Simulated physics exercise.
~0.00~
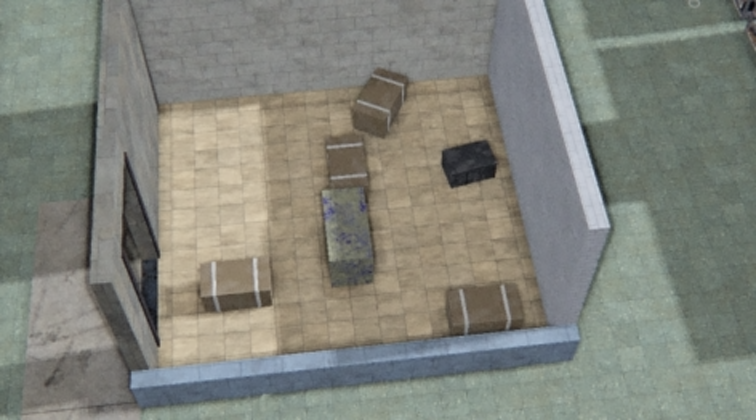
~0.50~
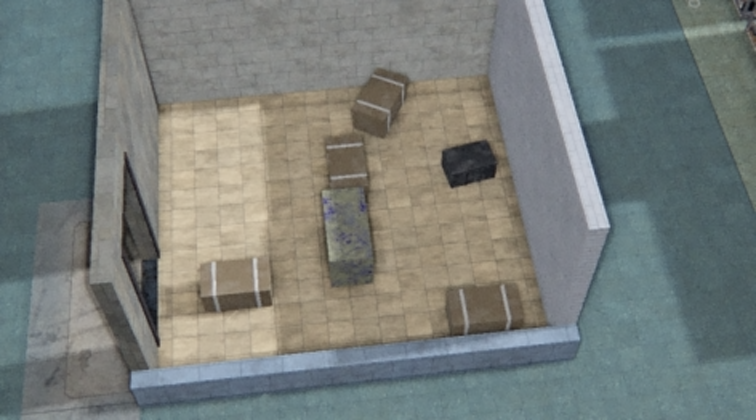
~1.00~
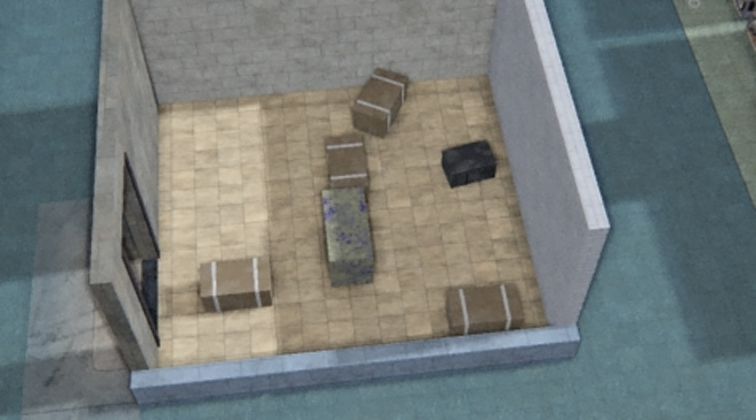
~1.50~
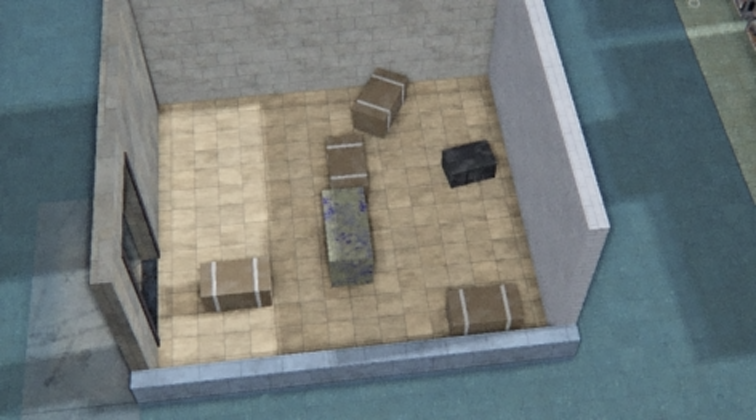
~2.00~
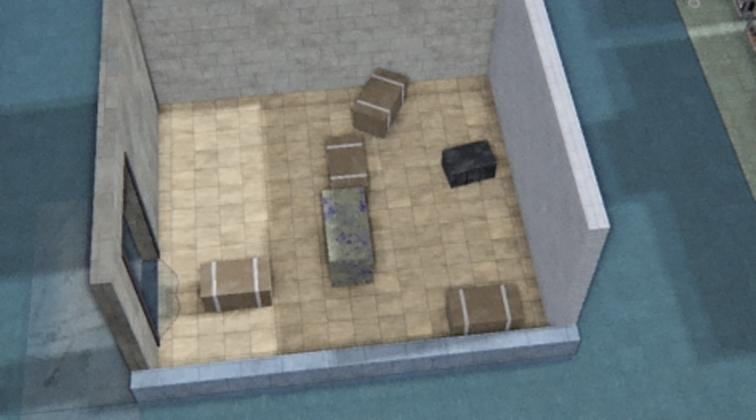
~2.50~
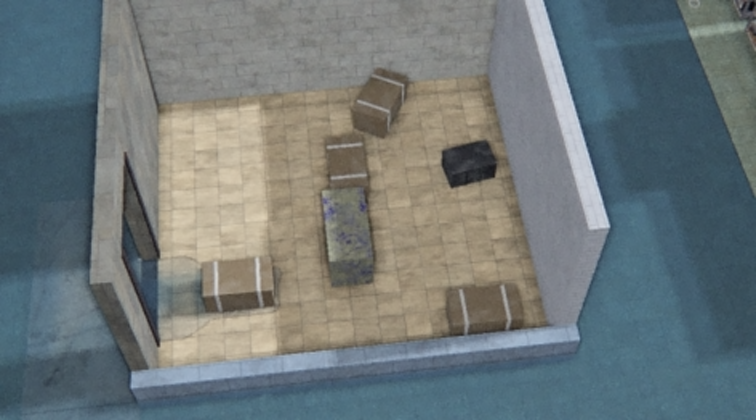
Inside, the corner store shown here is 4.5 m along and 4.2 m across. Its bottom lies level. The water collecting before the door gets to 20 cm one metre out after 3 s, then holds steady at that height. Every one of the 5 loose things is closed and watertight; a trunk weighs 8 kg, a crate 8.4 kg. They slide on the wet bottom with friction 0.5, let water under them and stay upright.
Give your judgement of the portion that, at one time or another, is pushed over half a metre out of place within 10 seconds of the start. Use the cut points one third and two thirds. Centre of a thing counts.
It falls at two thirds or above.
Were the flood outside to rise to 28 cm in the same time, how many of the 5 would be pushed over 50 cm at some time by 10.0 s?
The answer would then be 5.
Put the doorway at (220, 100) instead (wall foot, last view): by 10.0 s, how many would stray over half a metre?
You'd get 3 in that case.
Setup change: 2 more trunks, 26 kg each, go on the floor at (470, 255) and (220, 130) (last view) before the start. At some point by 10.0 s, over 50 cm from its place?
Above the limit, then inside the limit.
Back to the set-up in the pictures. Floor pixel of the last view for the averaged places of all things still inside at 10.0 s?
Centred roughly on (424, 163).
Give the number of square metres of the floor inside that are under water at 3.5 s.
About 4.0 m2.
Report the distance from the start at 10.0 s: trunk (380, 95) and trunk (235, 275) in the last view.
First 50 cm, then 300 cm.
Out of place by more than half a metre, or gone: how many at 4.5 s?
That would be 1.
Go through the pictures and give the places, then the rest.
A trunk at (235, 277), on the bottom; a crate at (470, 157) rests on the ground; 0.0 m2 under water; 0 of 5 have shifted, in the first frame.
A trunk at (235, 277), on the bottom; a crate at (470, 157) rests on the ground; water covers 0.0 m2; 0 of 5 have shifted, in the second frame.
A trunk at (235, 277) rests on the ground; a crate at (470, 157) rests on the ground; 0.0 m2 under water; 0 of 5 have shifted, in the third frame.
A trunk at (235, 277), on the bottom; a crate at (470, 157) rests on the ground; water covers 0.0 m2; 0 of 5 have shifted, in the fourth frame.
A trunk at (235, 277) rests on the ground; a crate at (470, 157), on the bottom; 0.2 m2 under water; 0 of 5 have shifted, in the fifth frame.
A trunk at (237, 276), on the bottom; a crate at (470, 157), on the bottom; 0.6 m2 under water; 0 of 5 have shifted, in the sixth frame.
After 3.5 s 0 of 5 are over 50 cm from their spots; 0 afloat.
After 4.5 s 1 of 5 are over 50 cm from their spots; 1 afloat.
After 7.0 s 3 of 5 are over 50 cm from their spots; 2 afloat.
After 10.0 s 4 of 5 are over 50 cm from their spots, and 5 have been at some point; 5 afloat.
